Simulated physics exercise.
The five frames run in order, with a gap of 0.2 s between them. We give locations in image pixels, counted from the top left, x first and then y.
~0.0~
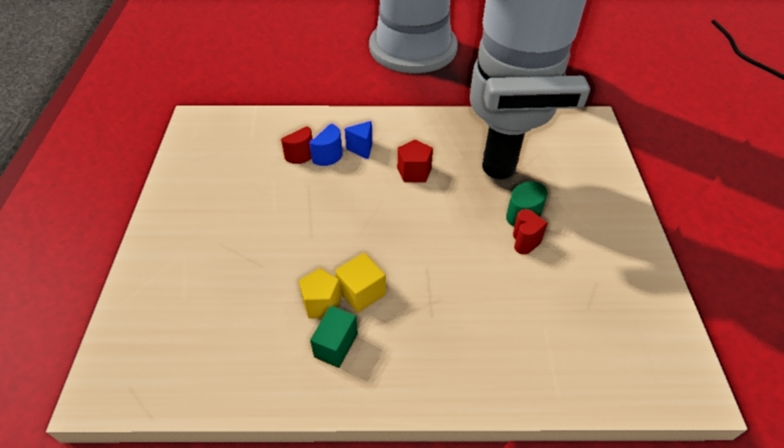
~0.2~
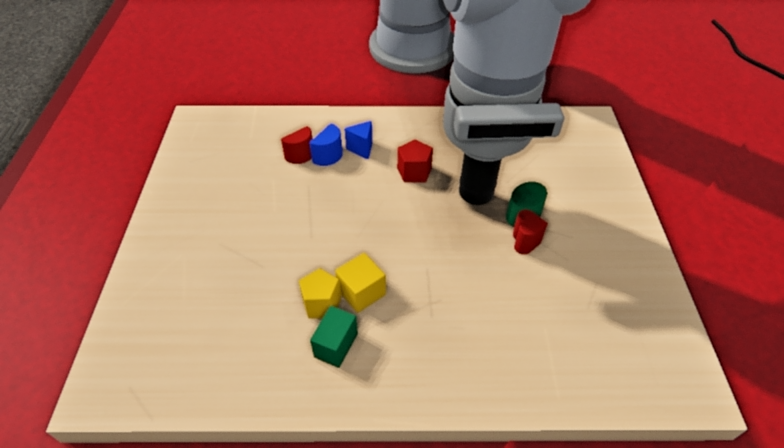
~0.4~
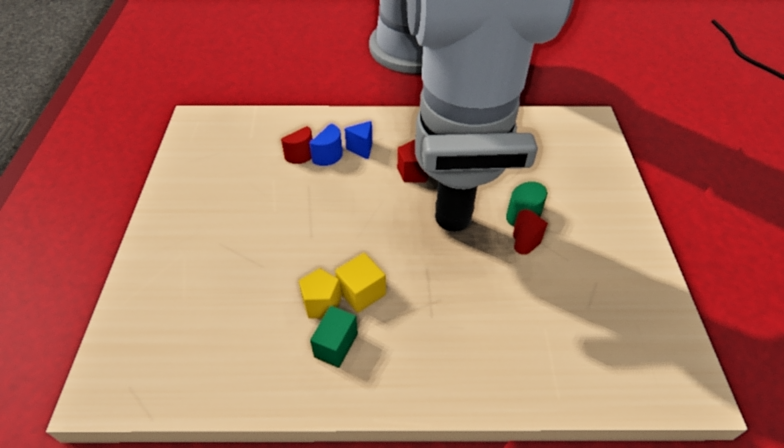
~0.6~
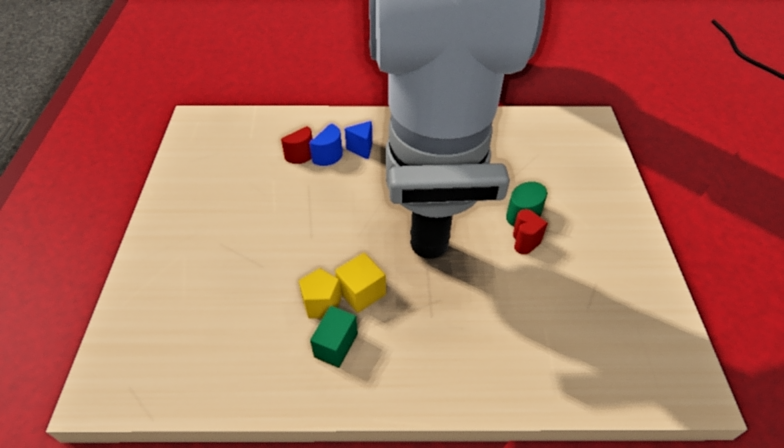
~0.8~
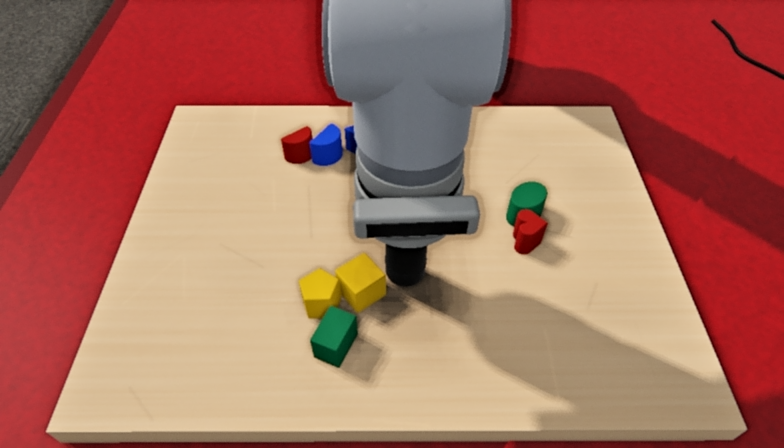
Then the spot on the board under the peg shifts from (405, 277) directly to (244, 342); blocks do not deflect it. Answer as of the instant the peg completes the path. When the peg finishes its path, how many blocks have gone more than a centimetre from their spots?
Here I'd predict two blocks moving more than 1 cm.
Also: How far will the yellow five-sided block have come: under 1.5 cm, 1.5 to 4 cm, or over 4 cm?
Final distance: More than 4 cm.
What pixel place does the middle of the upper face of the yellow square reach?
Final place: (198, 310).
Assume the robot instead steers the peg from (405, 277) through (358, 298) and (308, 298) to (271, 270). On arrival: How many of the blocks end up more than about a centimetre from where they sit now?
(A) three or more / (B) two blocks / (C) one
B - two blocks.
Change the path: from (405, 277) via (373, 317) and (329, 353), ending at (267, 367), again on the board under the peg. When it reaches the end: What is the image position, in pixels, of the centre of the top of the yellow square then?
(323, 294)
On the path given first. One third of the way, peg (353, 292); yellow five-sided block (274, 292), turned 20° anticlockwise; yellow square (311, 282), turned 30° clockwise.
Two thirds of the way, peg (300, 313); yellow five-sided block (215, 299); green oblong (328, 332), turned 30° anticlockwise; yellow square (254, 298), turned 50° clockwise.
At the end, peg (242, 336); yellow five-sided block (167, 295), turned 20° clockwise; green oblong (328, 332), turned 30° anticlockwise; yellow square (198, 310), turned 75° clockwise.
